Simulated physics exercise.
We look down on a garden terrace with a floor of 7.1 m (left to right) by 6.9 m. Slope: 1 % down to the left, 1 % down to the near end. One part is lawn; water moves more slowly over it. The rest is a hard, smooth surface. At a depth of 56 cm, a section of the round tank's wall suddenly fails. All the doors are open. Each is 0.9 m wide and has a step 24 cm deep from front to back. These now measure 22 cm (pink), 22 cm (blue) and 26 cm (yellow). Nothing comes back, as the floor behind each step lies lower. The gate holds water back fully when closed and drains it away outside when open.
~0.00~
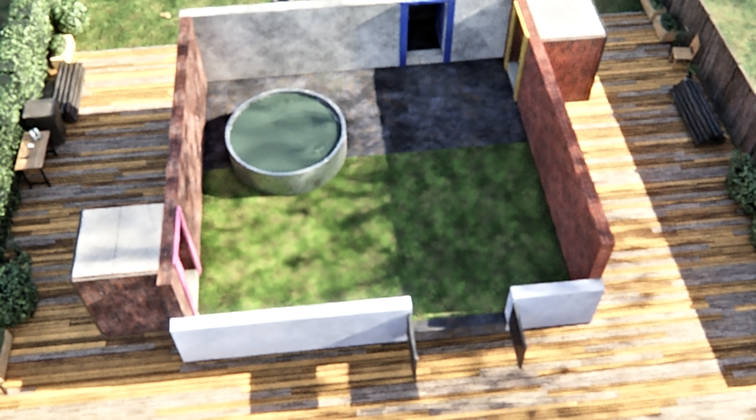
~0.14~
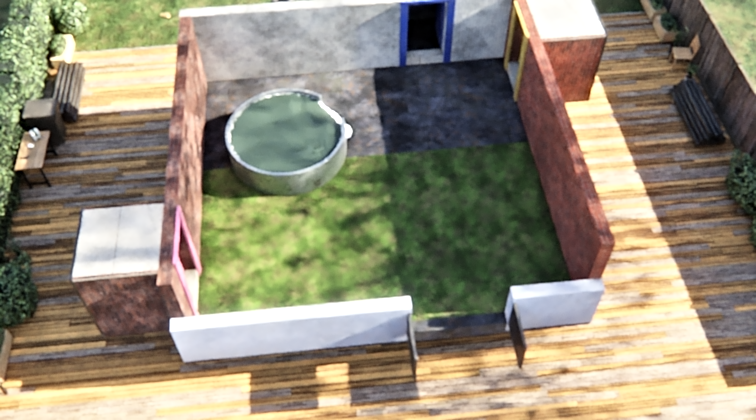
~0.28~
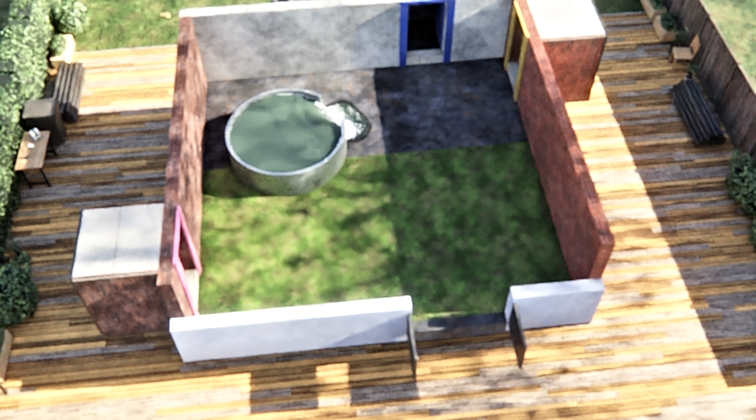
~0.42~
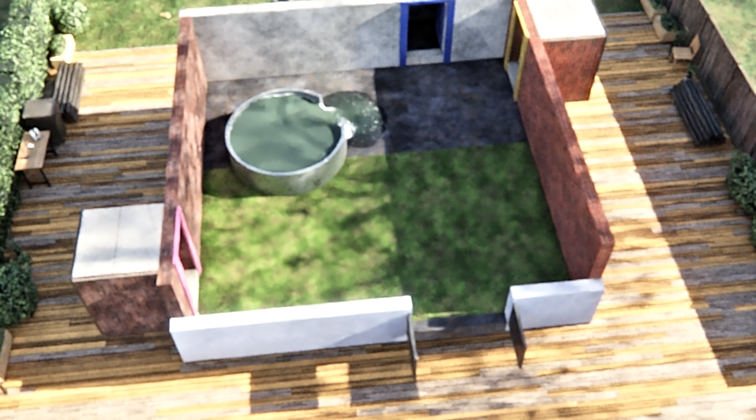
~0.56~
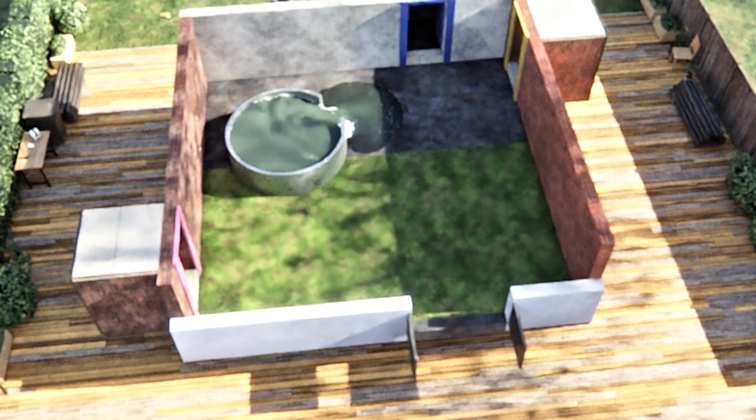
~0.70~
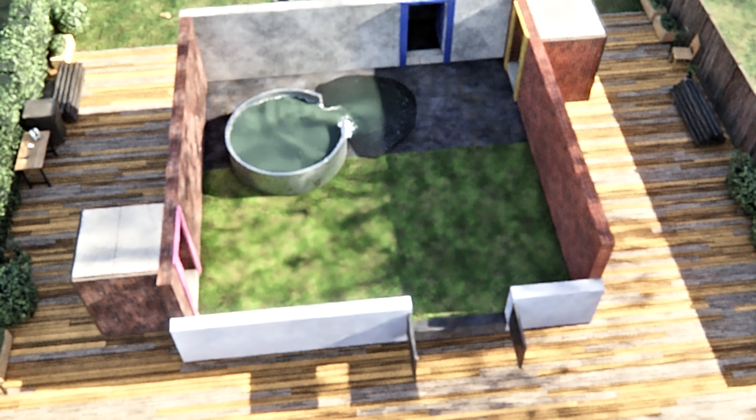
In a walled garden terrace, a round tank's side breaks and water spreads rightward across dark paving.
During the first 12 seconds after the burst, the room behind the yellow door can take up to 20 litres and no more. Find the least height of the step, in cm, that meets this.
The step would need to be roughly 20 cm high.
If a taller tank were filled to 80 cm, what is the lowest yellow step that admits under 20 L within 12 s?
32 cm.
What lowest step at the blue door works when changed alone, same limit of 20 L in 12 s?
For blue: Close to 10.0 cm.
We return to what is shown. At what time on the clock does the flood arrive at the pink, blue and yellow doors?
Pink not in the 12 s, blue 1.1 s, yellow 2.0 s.
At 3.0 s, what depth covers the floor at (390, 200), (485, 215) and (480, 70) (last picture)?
About 0, 0 and 12 cm respectively.
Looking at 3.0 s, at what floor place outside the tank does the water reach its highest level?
About (498, 74).
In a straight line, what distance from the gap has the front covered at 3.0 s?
About 4.6 m.
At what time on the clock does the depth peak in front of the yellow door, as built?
Approximately 2.6 s.
After 1.4 s water covers 20 % of the floor, deepest (28 cm) near (343, 127); it has not reached the yellow door.
After 3.0 s water covers 30 % of the floor, deepest (28 cm) near (498, 74); 25 cm at the yellow door, 0 litres in over its 26 cm step.
After 12.0 s water covers 90 % of the floor, deepest (8 cm) near (537, 308); 3 cm at the yellow door, 1 litre in over its 26 cm step.
At the yellow door as built, the water arrived by 2.0 s and peaked near 26 cm at 2.6 s.
With a step of 17 cm, 39 litres would have come in within the 12 s; with 23 cm, 7 litres. So under 20 litres takes about 20 cm.
